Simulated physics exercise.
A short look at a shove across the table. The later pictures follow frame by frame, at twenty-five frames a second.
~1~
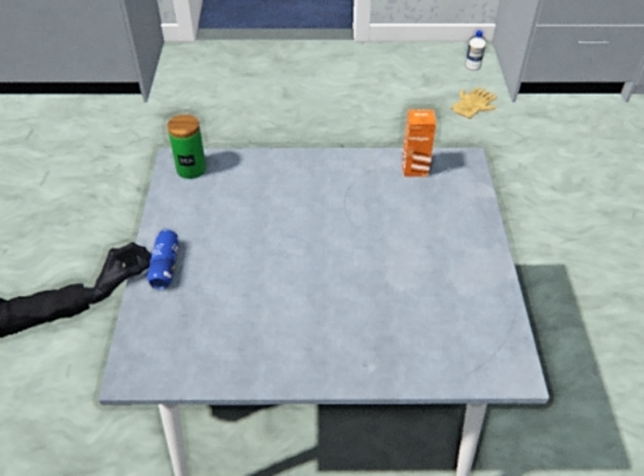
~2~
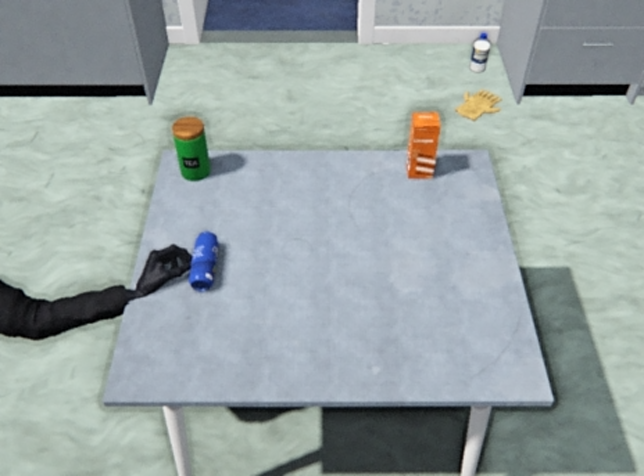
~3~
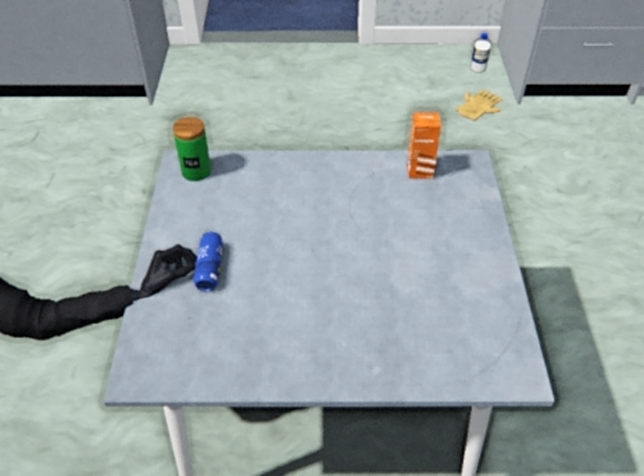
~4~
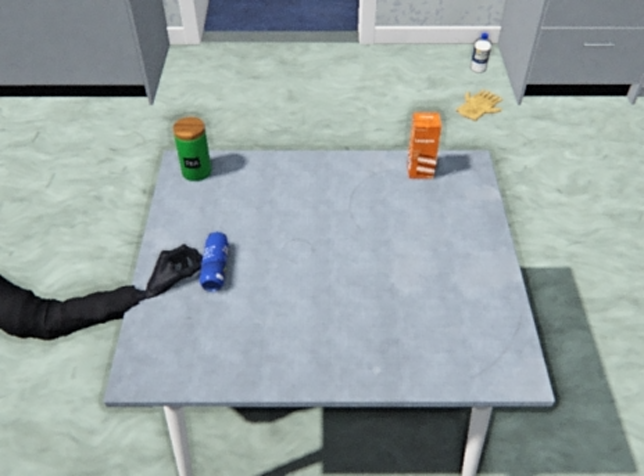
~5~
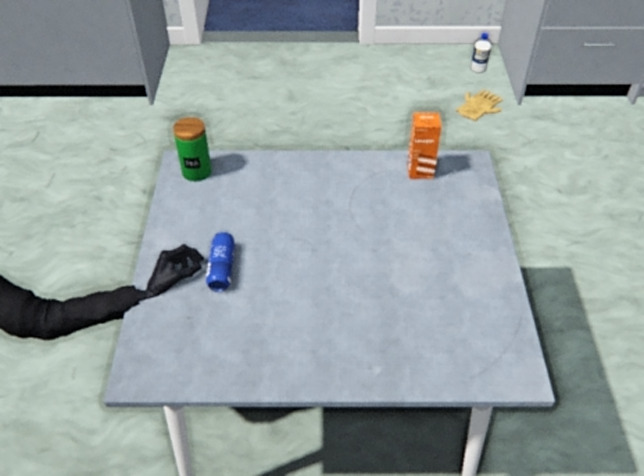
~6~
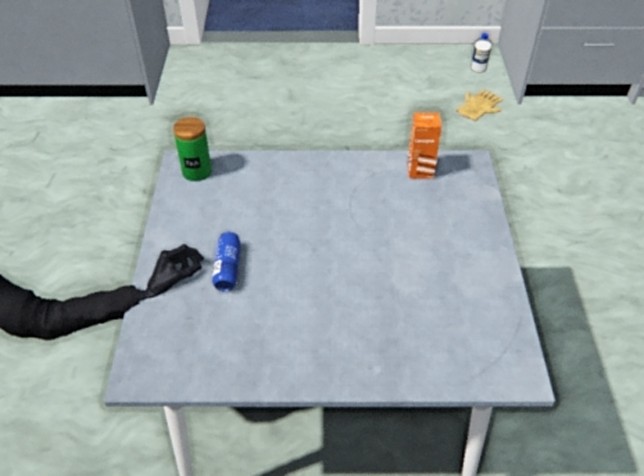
A blue can lying near the left edge of a grey table shifts right as a black-gloved hand pushes it inward. The hand moves a little farther, then stays in place while the can rolls slightly away from its fingers, opening a small gap; the green container and orange box stay put.
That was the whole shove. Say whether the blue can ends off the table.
The blue can is still on the table.
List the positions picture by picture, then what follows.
In the first frame, under the hand; blue can (164, 259).
In the second frame, under the hand; blue can (204, 261).
In the third frame, under the hand; blue can (209, 261).
In the fourth frame, blue can (215, 262).
In the fifth frame, blue can (221, 262).
In the sixth frame, blue can (227, 262) moved a little.
Then, 0.20 s later than the last frame, blue can moved about its own width near (252, 261).
Then, 0.40 s later than the last frame, blue can moved well along near (271, 261).
When it is over, moved from the start, blue can. End places, in pixels of the last picture, blue can near (287, 261).
